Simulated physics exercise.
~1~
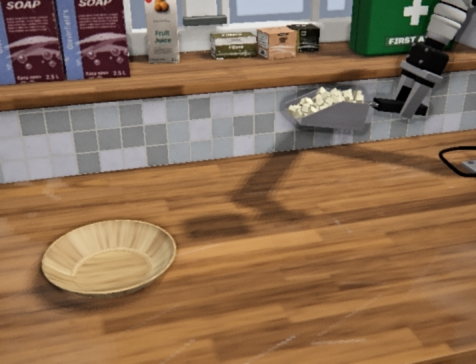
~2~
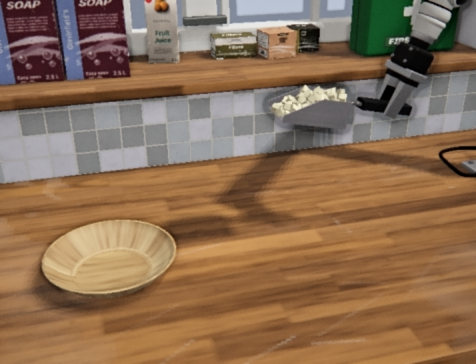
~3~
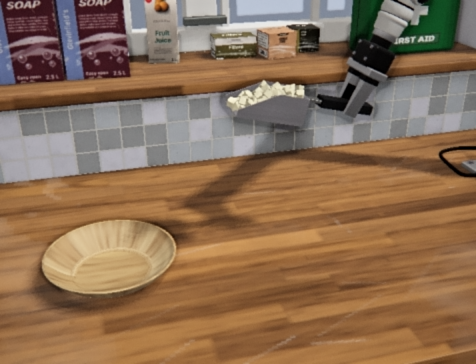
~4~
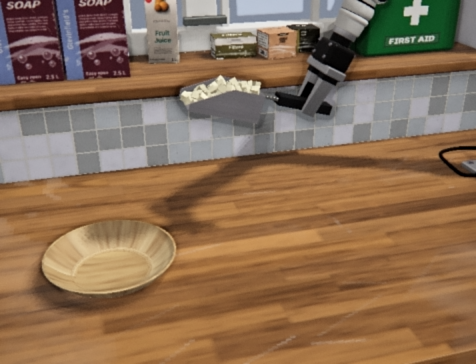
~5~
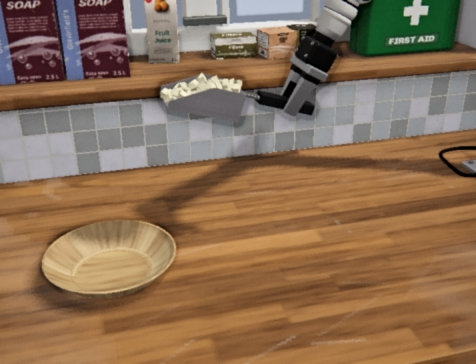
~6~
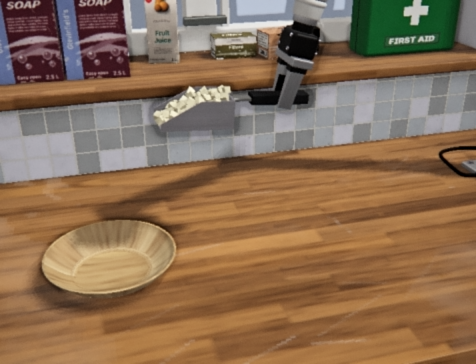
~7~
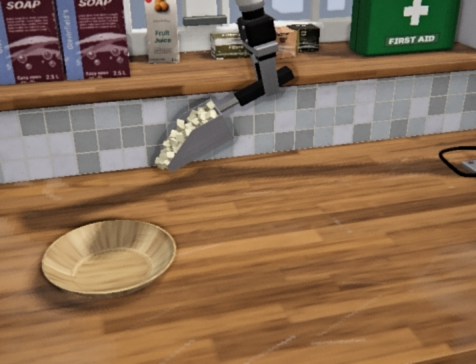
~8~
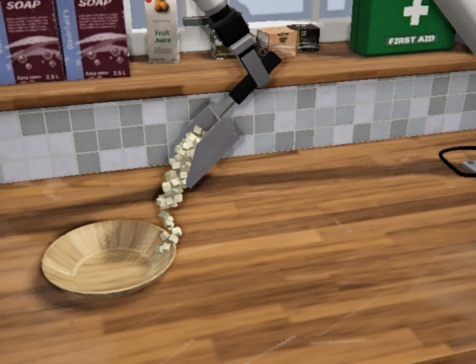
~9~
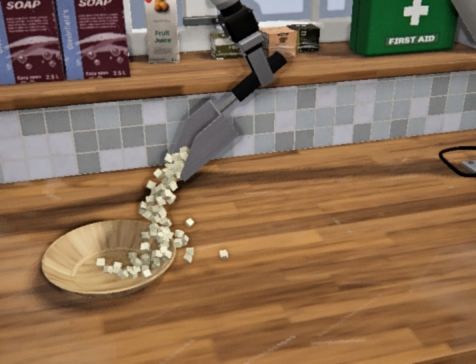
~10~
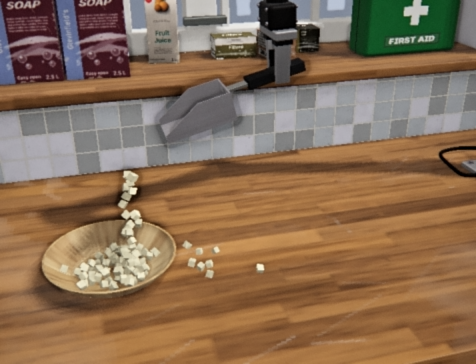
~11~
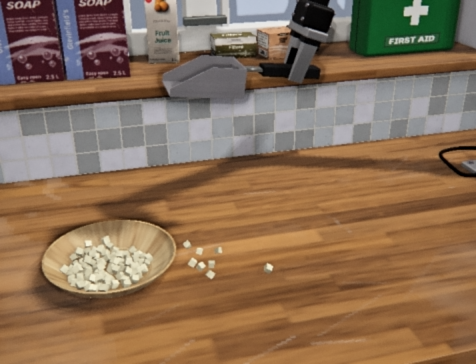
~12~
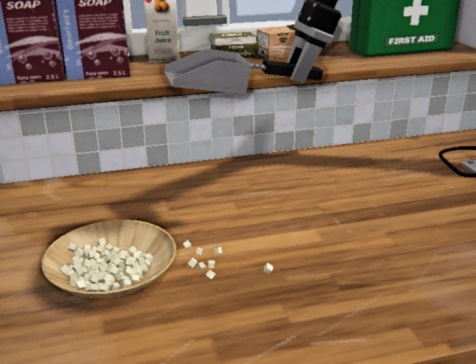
A wooden kitchen counter is seen from slightly above, with a grey and white tiled strip and a raised wooden ledge behind it. Soap boxes, a bottle, small cartons and a green first aid box stand on the ledge, and a pale, shallow bowl sits at left on the counter. A black and white robot arm carries a grey scoop heaped with whitish cubes leftward, then lowers and tips it. The cubes stream down into the bowl, while a few scatter to its right. The arm levels and raises the emptied scoop, leaving most cubes piled in the bowl.
